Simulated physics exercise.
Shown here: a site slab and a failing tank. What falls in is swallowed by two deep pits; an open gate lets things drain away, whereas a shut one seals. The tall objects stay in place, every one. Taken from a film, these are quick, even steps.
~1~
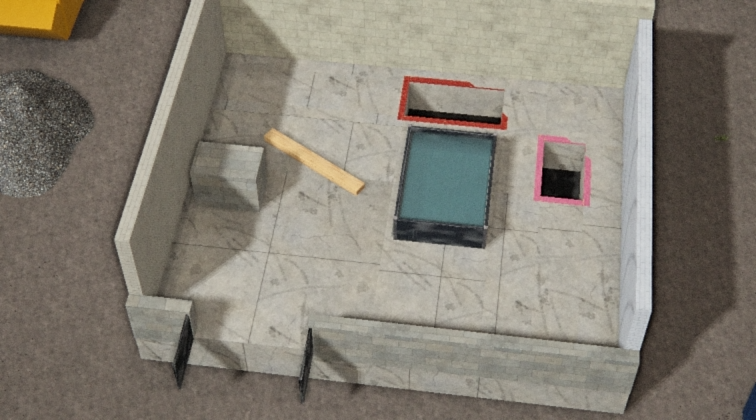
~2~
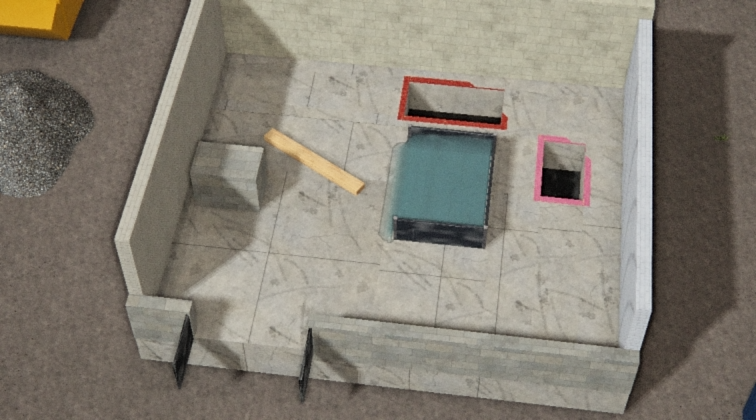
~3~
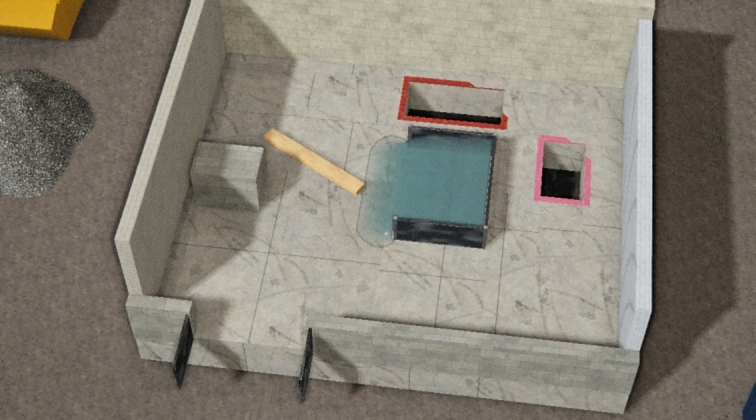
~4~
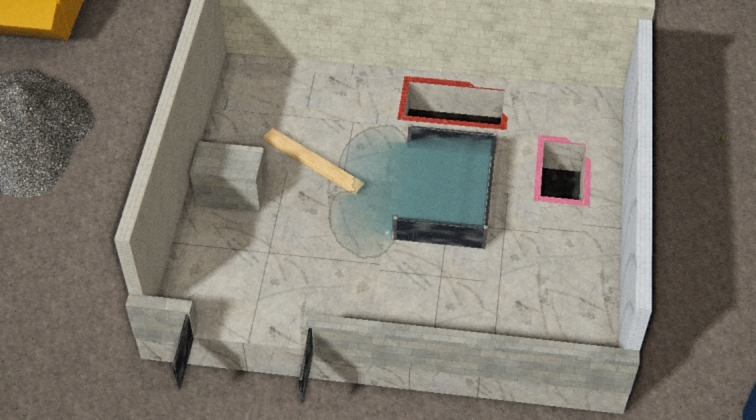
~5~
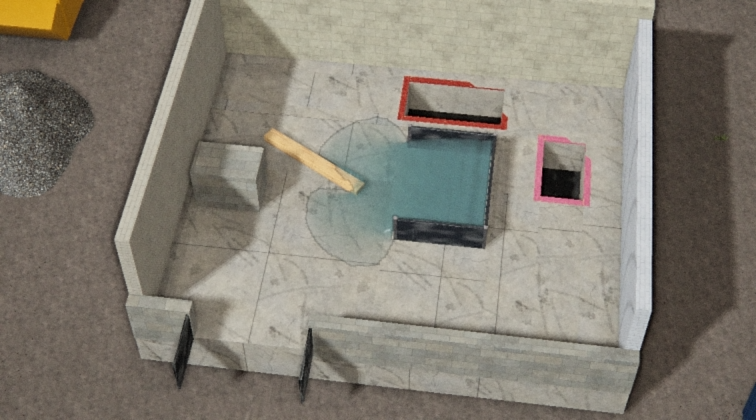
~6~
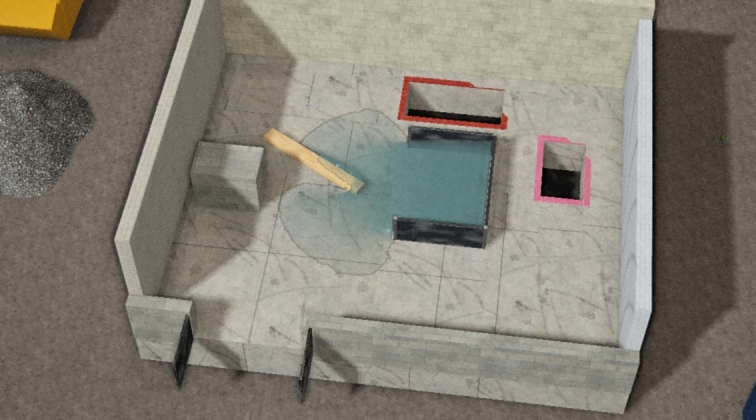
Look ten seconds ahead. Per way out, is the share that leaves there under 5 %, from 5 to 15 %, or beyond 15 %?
As it plays out the gate goes past fifteen per cent; as it plays out the red pit sits in the middle - five to fifteen per cent; as it plays out the pink pit never reaches five per cent.
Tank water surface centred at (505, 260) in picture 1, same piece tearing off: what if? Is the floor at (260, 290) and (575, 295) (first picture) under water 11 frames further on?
Taking them in order, the first is inundated and the second is left untouched.
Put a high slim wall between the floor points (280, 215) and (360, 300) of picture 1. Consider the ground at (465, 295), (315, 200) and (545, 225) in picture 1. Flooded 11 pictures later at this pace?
In that order, I'd expect them to be kept clear of the flood, reached by the flood and kept clear of the flood.
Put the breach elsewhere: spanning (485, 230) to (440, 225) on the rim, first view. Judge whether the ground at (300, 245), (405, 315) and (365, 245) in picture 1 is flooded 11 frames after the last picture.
Result, in sequence: Untouched by the flood; inundated; untouched by the flood.
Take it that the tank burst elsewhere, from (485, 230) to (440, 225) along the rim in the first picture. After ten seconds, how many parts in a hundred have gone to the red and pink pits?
Roughly, in per cent: Red 0, pink 10.
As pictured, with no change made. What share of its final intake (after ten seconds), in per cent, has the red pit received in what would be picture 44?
Estimate: Some 15 per cent.
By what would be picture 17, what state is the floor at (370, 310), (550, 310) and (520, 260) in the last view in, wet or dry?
Taking them in the order given: Spared, then spared, then spared.
A moment on, water covers 25 % of the floor; the gate 0 %, the red pit 0 %, the pink pit 0 %.
Next, water covers 40 % of the floor; the gate 0 %, the red pit 0 %, the pink pit 0 %.
Then, water covers 45 % of the floor; the gate 2 %, the red pit 0 %, the pink pit 0 %.
Later, water covers 50 % of the floor; the gate 9 %, the red pit 1 %, the pink pit 0 %.
In the end, water covers 60 % of the floor; the gate 20 %, the red pit 8 %, the pink pit 0 %.
